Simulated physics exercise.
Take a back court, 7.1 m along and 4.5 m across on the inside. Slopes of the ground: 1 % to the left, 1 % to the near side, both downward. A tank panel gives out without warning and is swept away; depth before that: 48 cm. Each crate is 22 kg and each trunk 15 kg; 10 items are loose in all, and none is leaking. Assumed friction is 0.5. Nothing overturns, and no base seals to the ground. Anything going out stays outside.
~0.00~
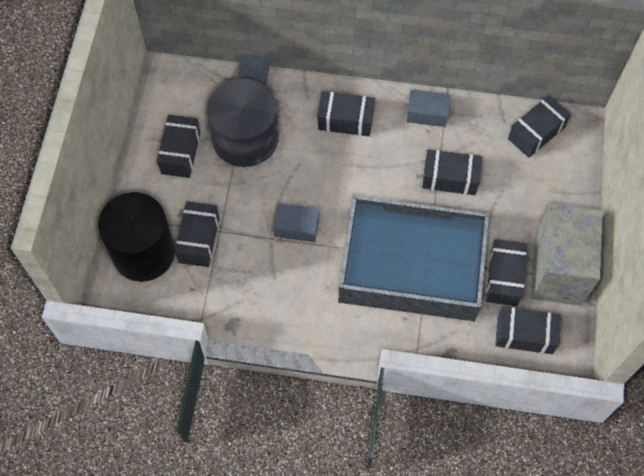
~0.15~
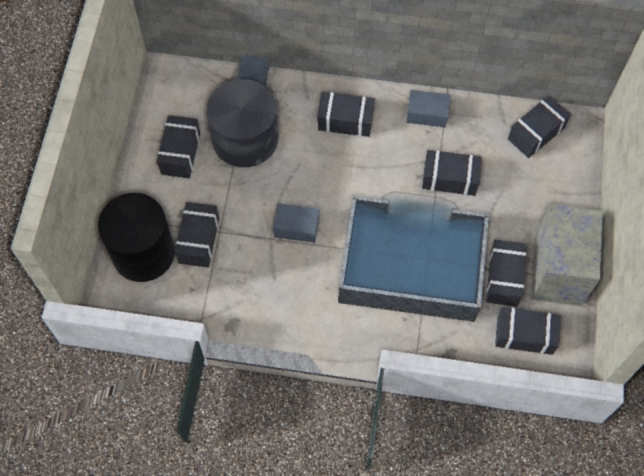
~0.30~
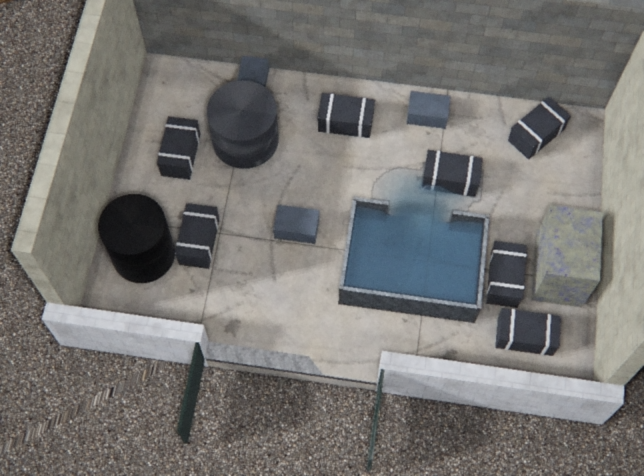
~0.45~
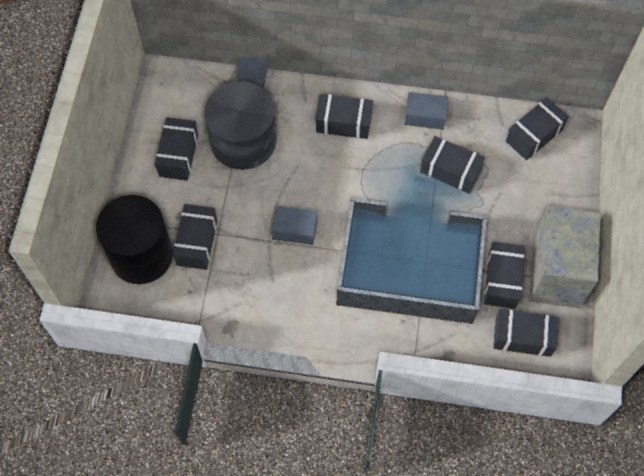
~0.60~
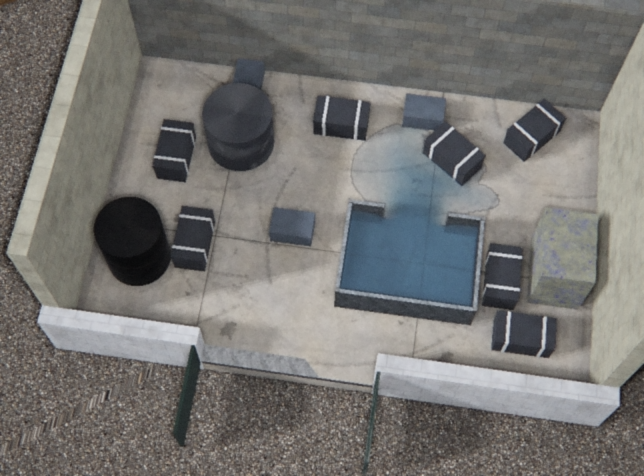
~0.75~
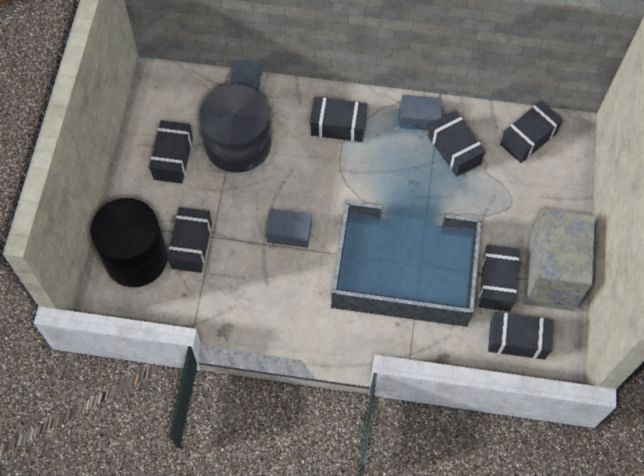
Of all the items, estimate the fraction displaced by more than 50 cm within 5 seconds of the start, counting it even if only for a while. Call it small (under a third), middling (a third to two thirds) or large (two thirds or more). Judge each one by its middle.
Middling, a third to two thirds.
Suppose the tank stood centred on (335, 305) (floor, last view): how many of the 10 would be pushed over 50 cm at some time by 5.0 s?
So the tally would be 5.
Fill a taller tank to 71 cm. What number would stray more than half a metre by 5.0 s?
Count: 6.
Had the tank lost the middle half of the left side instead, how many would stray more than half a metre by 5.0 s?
The answer would then be 3.
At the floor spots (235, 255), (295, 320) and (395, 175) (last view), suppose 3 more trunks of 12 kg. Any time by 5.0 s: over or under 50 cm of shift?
Order as given: Stays inside it, stays inside it, goes farther.
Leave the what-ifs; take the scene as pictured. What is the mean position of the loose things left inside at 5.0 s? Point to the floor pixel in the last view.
Roughly at (335, 195).
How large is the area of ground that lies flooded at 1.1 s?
Wet: Near 7.0 m2.
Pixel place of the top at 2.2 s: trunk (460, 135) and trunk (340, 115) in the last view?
Around (520, 114) and (292, 87).
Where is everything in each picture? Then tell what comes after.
The first picture shows a trunk at (454, 166), on the bottom; a crate at (430, 103), on the bottom; 2.4 m2 under water; 0 of 10 have shifted.
The second picture shows a trunk at (453, 166), on the bottom; a crate at (429, 103), on the bottom; 2.8 m2 under water; 0 of 10 have shifted.
The third picture shows a trunk at (454, 167), on the bottom; a crate at (429, 104) rests on the ground; 3.3 m2 under water; 0 of 10 have shifted.
The fourth picture shows a trunk at (454, 158), on the bottom, 16 cm from its start; a crate at (427, 105), on the bottom; 3.9 m2 under water; 1 of 10 have shifted.
The fifth picture shows a trunk at (455, 147) rests on the ground, 38 cm from its start; a crate at (425, 107) rests on the ground; water covers 4.6 m2; 1 of 10 have shifted.
The sixth picture shows a trunk at (458, 137), on the bottom, 60 cm from its start; a crate at (422, 107), on the bottom; 5.3 m2 under water; 1 of 10 have shifted.
After 1.1 s 1 of 10 are over 50 cm from their spots; 0 afloat.
After 2.2 s 2 of 10 are over 50 cm from their spots; 2 afloat.
After 3.5 s 5 of 10 are over 50 cm from their spots; 4 afloat.
After 5.0 s 5 of 10 are over 50 cm from their spots, and 5 have been at some point; 2 afloat.
